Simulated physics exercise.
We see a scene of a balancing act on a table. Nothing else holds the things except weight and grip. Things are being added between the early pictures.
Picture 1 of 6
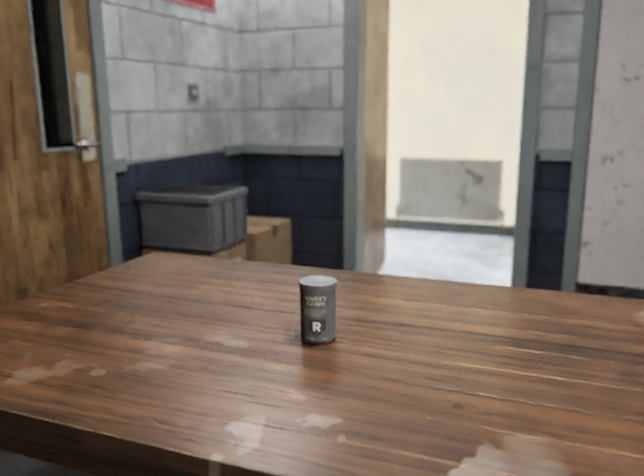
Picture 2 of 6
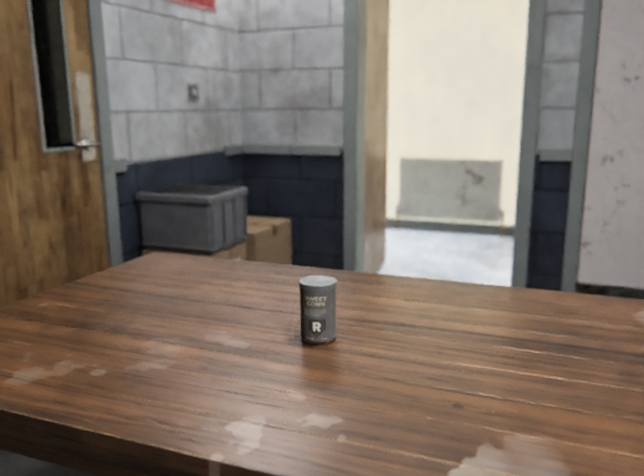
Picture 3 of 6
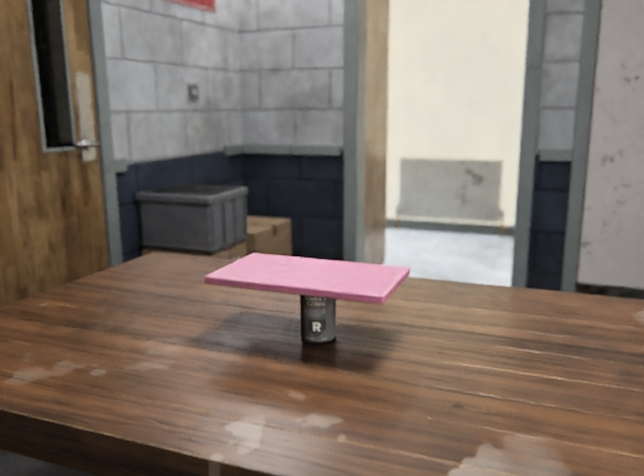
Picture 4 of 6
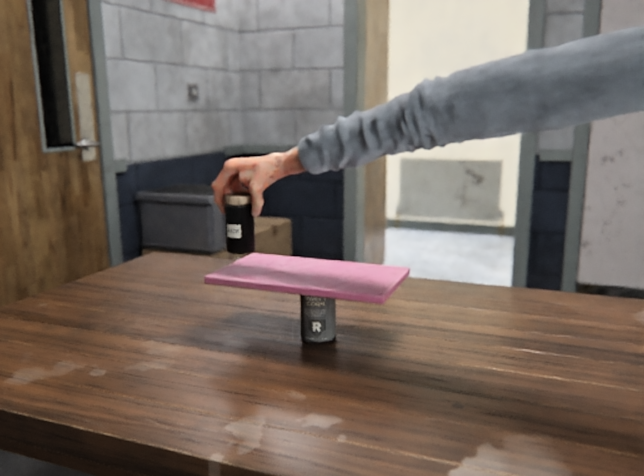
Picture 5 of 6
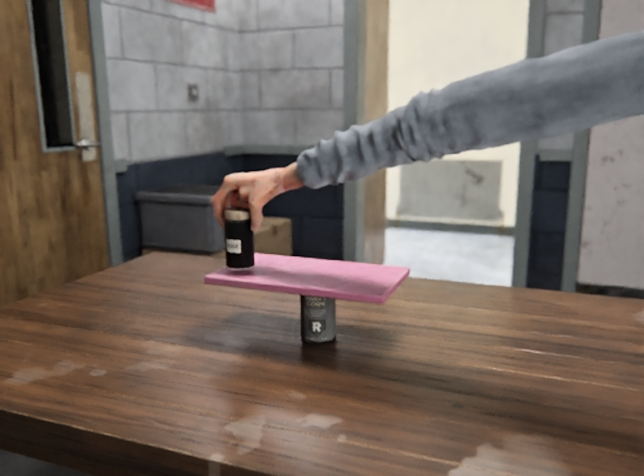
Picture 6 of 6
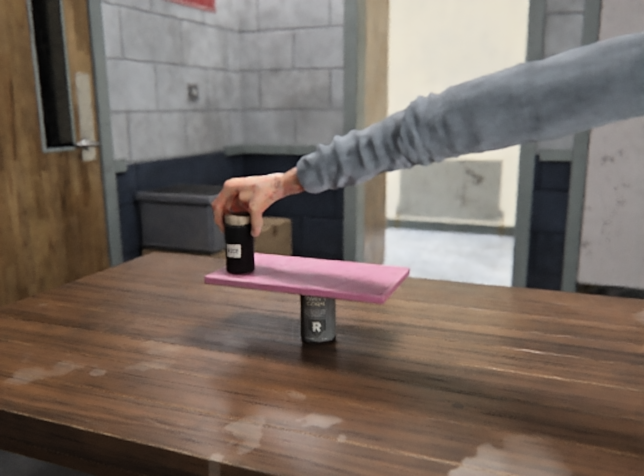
A hand lowers a black shaker onto the left end of a pink board on a grey tin.
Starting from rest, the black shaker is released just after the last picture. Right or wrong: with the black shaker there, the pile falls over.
Right, it falls over.
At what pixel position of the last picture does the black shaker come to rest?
Look near (207, 314) in the final picture.
Then, 0.60 s on from there, black shaker now fallen; pink lid turned 40° from how it was put.
Then, 0.90 s on from there, pink lid turned 44° from how it was put.
In the end, fallen, black shaker; toppled in the stack, pink lid; grey tin unmoved. At the end, from the last picture's camera, black shaker near (207, 314). The stack comes apart.
